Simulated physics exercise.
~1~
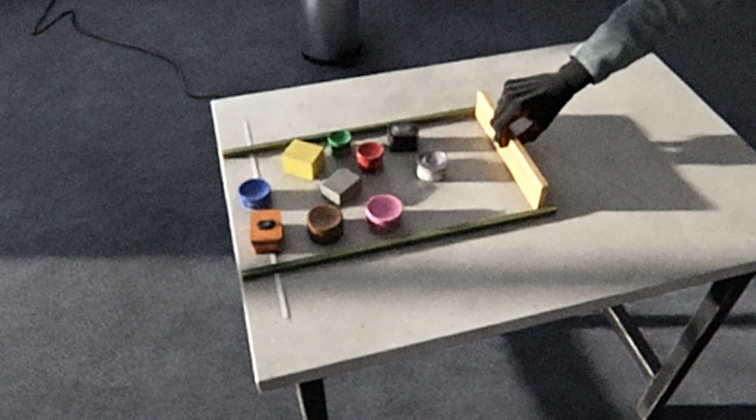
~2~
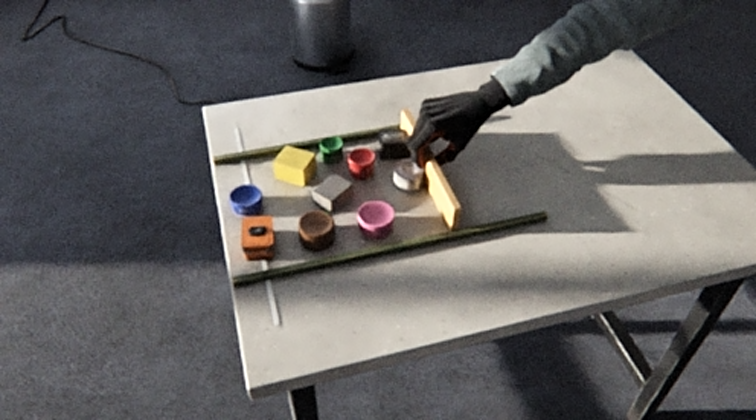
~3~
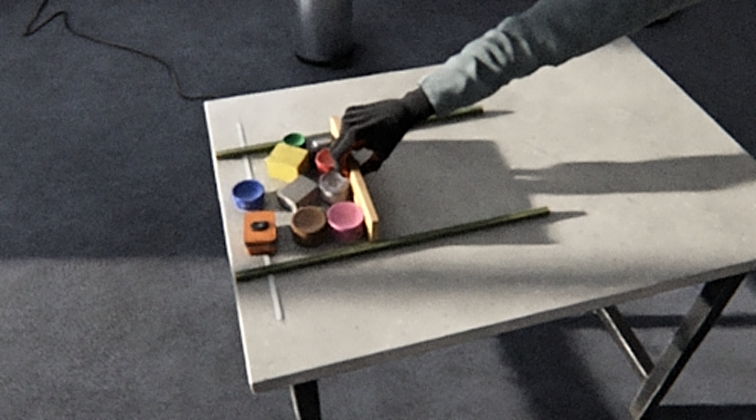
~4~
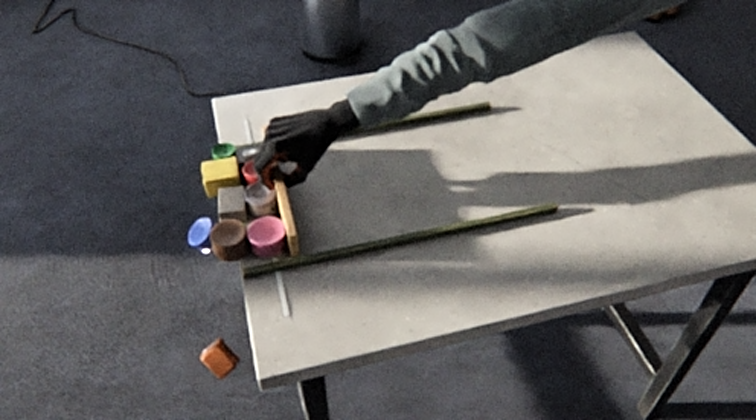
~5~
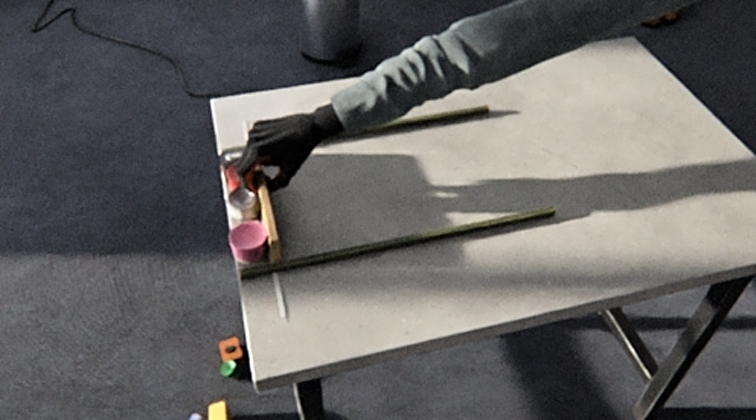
A gloved hand slides a board left, pushing several small objects off the table's edge.
